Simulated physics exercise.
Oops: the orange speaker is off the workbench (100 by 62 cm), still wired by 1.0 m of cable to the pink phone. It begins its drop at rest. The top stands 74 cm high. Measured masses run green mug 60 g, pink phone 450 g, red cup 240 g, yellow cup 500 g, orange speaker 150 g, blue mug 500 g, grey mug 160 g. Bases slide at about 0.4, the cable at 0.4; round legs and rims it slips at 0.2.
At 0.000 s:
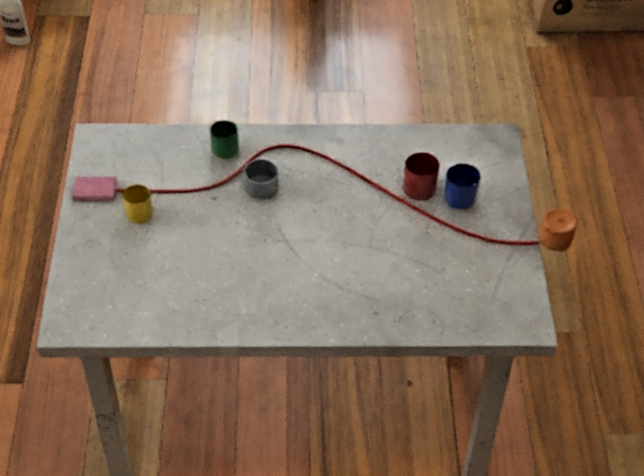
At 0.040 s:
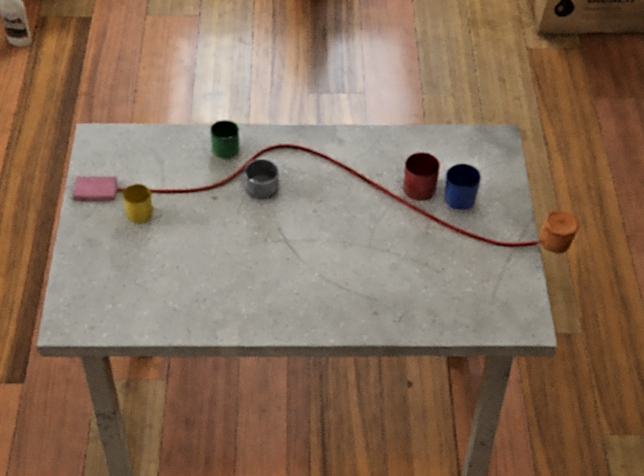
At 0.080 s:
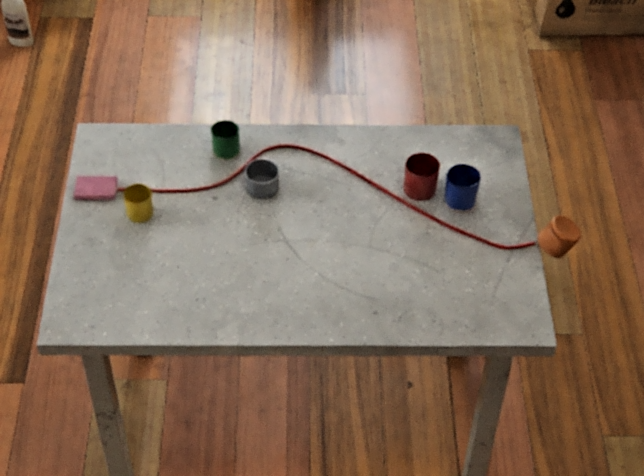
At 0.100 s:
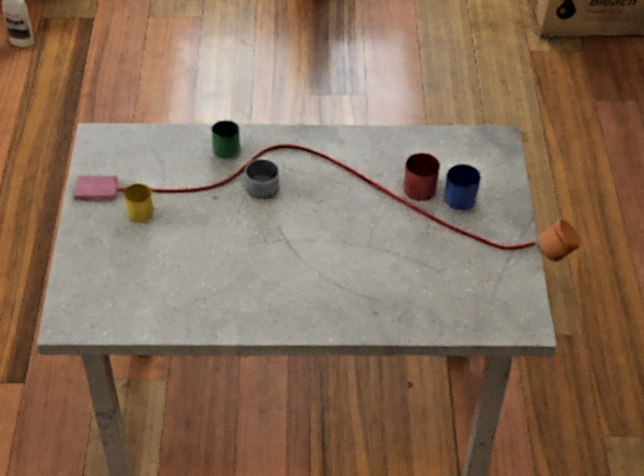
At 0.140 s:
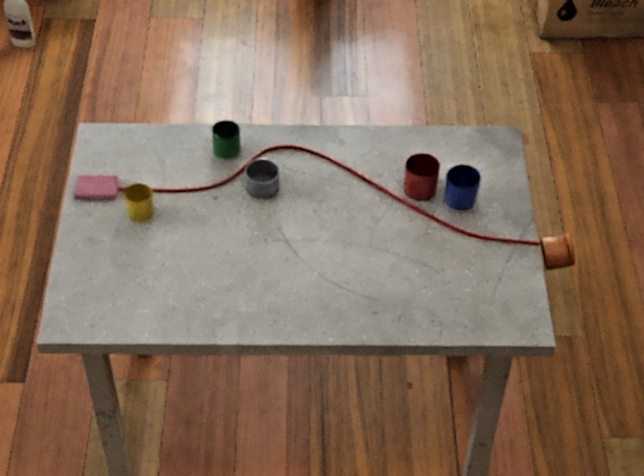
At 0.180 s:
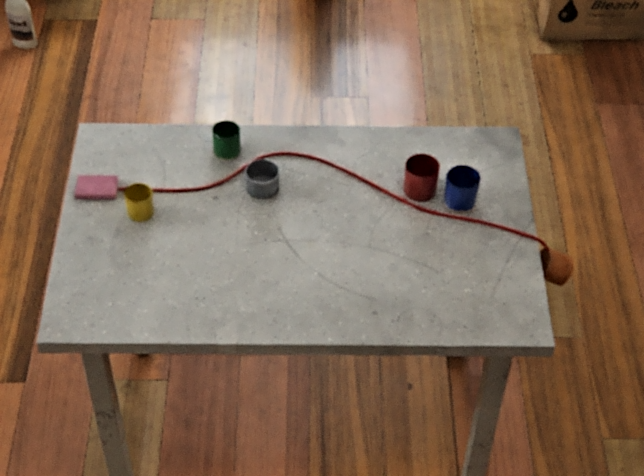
On a grey workbench holding several colourful mugs, a red cable ran from a pink phone to an orange speaker past the right edge, which tilted and dropped slightly, shifting the cable a little.
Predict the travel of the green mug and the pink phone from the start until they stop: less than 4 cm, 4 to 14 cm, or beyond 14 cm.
At the end, green mug: Short distance; pink phone: Short distance.
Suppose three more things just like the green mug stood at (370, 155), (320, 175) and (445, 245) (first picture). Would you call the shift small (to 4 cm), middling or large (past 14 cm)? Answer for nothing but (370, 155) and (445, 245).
Slight, then slight.
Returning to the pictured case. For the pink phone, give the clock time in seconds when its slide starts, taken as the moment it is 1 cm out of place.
Approx. result - pink phone: Never.
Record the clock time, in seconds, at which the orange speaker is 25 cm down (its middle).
That is: Never.
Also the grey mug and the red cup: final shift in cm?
The grey mug ends up around 2 cm from its start and the red cup around 0 cm.
By 0.4 s, the cable's tail end at (123, 187); pink phone 1 cm off its start, orange speaker over the edge, grey mug 2 cm off its start.
By 0.7 s, the cable's tail end at (123, 187); pink phone 1 cm off its start, orange speaker over the edge, grey mug 2 cm off its start.
By 0.9 s, the cable's tail end at (123, 187); pink phone 1 cm off its start at (101, 184), orange speaker over the edge, grey mug 2 cm off its start at (262, 179).
By 1.2 s, the cable's tail end at (123, 187); pink phone 1 cm off its start, orange speaker over the edge, grey mug 2 cm off its start.
By 2.4 s, the cable's tail end at (123, 187); pink phone 1 cm off its start at (101, 184), green mug 0 cm off its start at (226, 130), orange speaker over the edge, grey mug 2 cm off its start at (262, 179).
